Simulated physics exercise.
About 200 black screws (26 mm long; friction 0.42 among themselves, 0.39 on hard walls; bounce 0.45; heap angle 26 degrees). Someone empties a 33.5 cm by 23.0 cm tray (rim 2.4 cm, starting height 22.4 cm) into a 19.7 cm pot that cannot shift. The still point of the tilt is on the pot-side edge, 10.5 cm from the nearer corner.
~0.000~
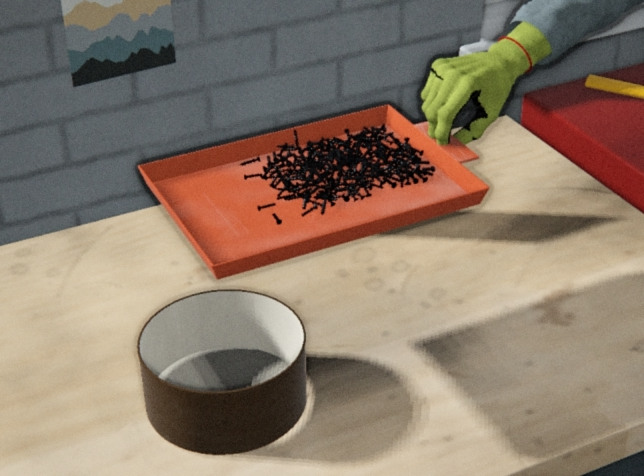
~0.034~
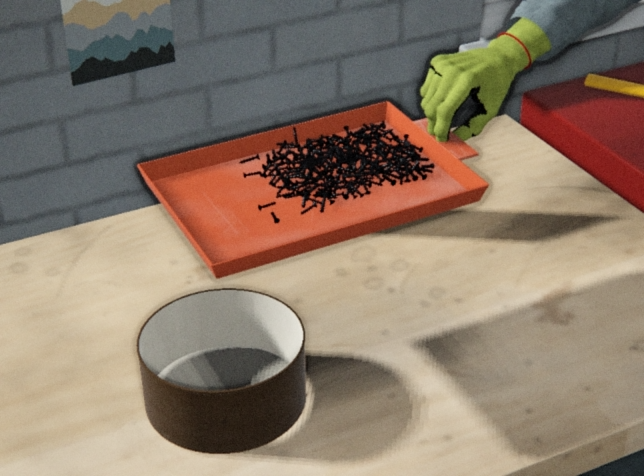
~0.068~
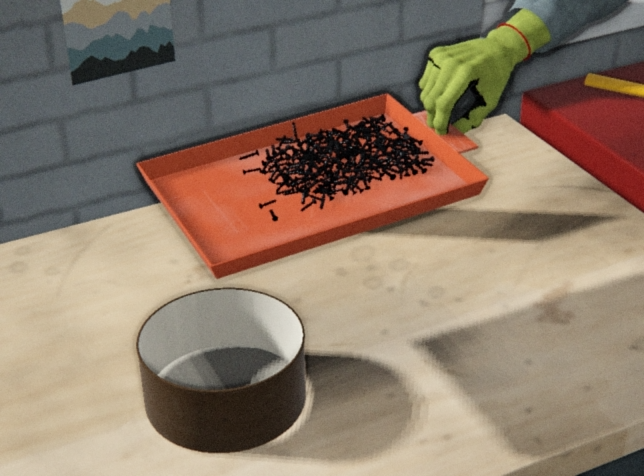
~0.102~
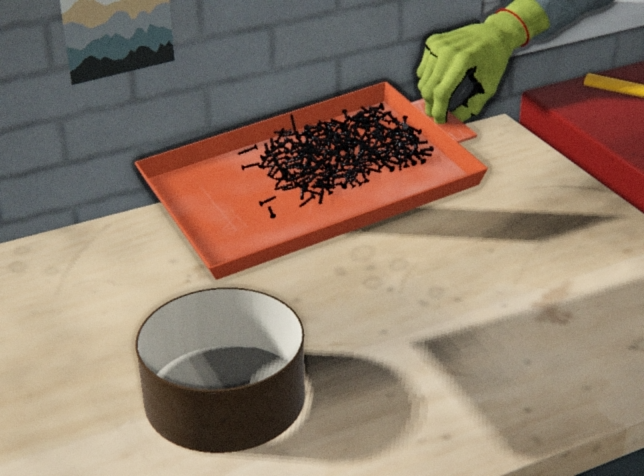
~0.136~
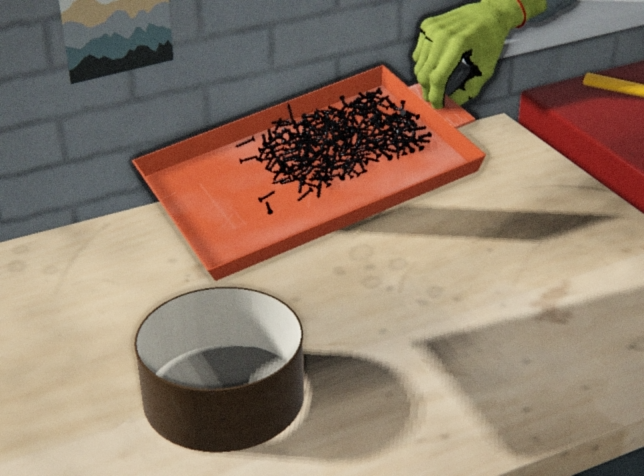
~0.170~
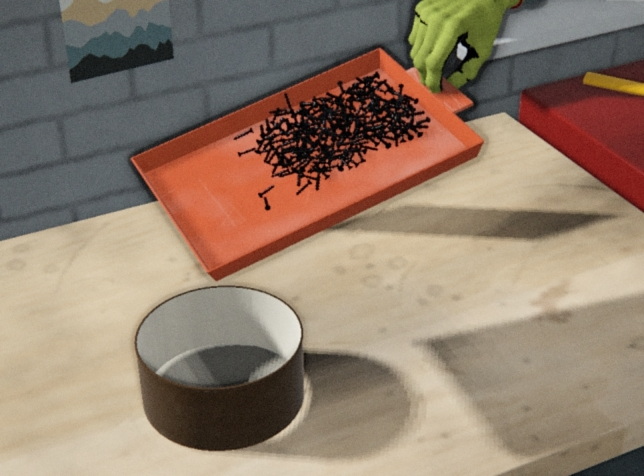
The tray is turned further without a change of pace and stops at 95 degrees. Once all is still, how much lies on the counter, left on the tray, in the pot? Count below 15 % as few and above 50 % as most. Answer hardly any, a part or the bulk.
Counter the bulk, tray hardly any, pot a part.
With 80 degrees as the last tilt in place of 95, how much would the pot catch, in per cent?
It would be near 25 per cent.
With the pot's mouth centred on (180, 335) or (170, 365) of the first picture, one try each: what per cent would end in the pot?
Some 35 and 85 per cent.
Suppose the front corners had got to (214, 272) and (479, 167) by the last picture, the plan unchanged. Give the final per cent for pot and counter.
Pot 70, counter 30.
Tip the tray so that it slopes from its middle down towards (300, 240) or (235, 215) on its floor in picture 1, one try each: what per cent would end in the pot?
Some 65 and 15 per cent.
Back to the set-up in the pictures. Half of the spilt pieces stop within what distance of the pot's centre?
Some 22 cm.
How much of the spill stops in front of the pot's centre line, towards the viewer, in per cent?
Roughly 80 per cent.
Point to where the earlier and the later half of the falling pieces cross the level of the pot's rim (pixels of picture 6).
First near (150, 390), later near (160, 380).
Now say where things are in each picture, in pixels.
Tray tilt 0 degrees, front corners at (216, 261) and (481, 186); middle of the pieces at (345, 160); pot at (222, 338), in the first frame.
Tray tilt 1 degrees, front corners at (216, 260) and (480, 183); middle of the pieces at (345, 157), in the second frame.
Tray tilt 2 degrees, front corners at (215, 260) and (480, 177); middle of the pieces at (344, 152), in the third frame.
Tray tilt 5 degrees, front corners at (214, 262) and (479, 167), lowest corner left front; middle of the pieces at (343, 144), in the fourth frame.
Tray tilt 9 degrees, front corners at (212, 264) and (477, 154), lowest corner left front; middle of the pieces at (340, 133), in the fifth frame.
Tray tilt 13 degrees, front corners at (211, 265) and (475, 140), lowest corner left front; middle of the pieces at (338, 122); pot at (219, 334). The tray's pace is about 115 degrees a second, in the sixth frame.
Then, at 0.51 s, tilt 53 degrees; the tray holds 100 %, the pot 0 %.
After 0.74 s, tilt 80 degrees; the tray holds 50 %, the pot 0 %.
After 1.08 s, tilt 95 degrees; the tray holds 0 %, the pot 25 %.
By 2.0 s all is still; counter 75 %, tray 0 %, pot 25 %.
